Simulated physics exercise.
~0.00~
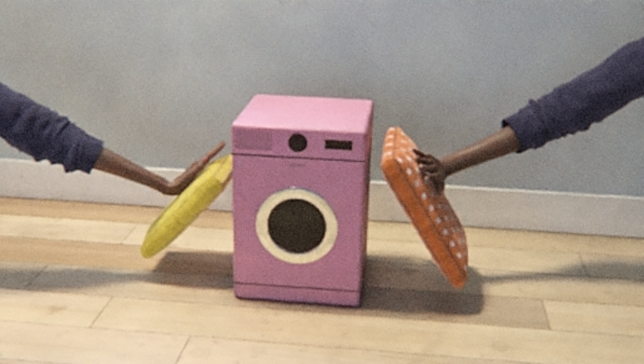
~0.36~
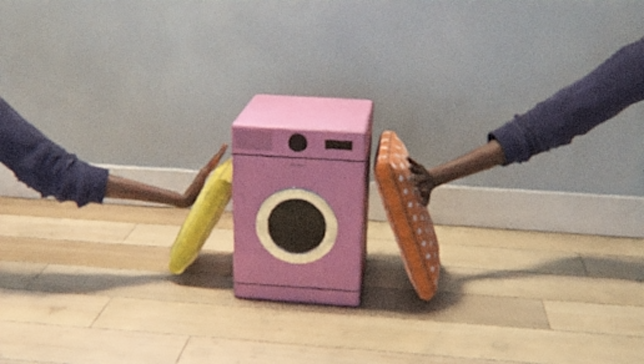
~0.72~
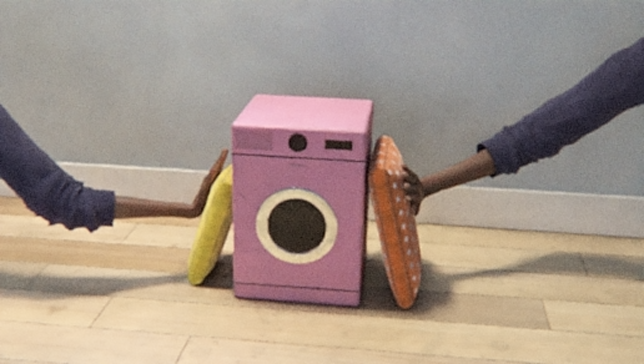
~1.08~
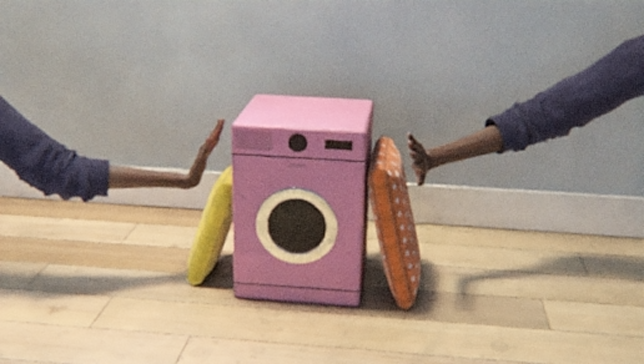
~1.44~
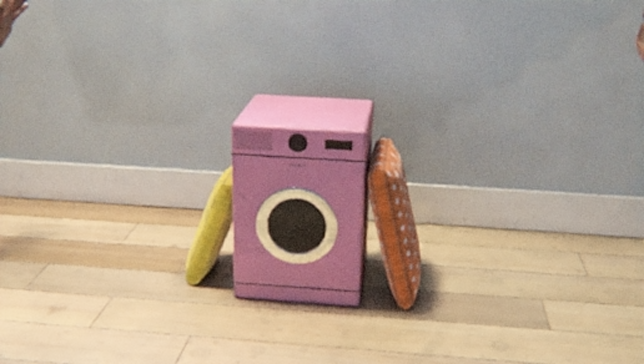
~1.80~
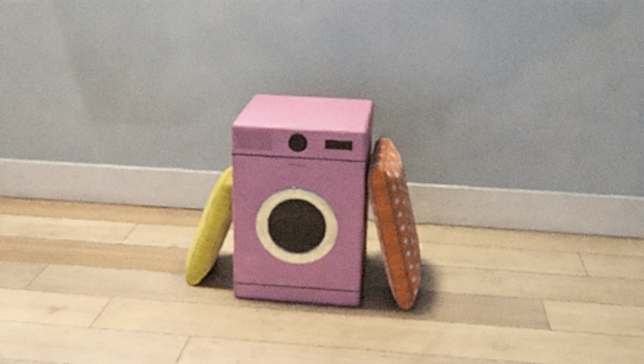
At first, two hands reach in from either side of a pink toy-like washing machine on a wooden floor, the left one holding a yellow soft bag and the right one an orange pillow with pale spots. The hands bring both items inward and tilt them up on edge against the sides of the machine. Next, the fingers open and the hands draw back a little. The arms then pull away to the edges and leave the view. The yellow bag and the orange pillow stay leaning on either side of the machine, which has not moved.
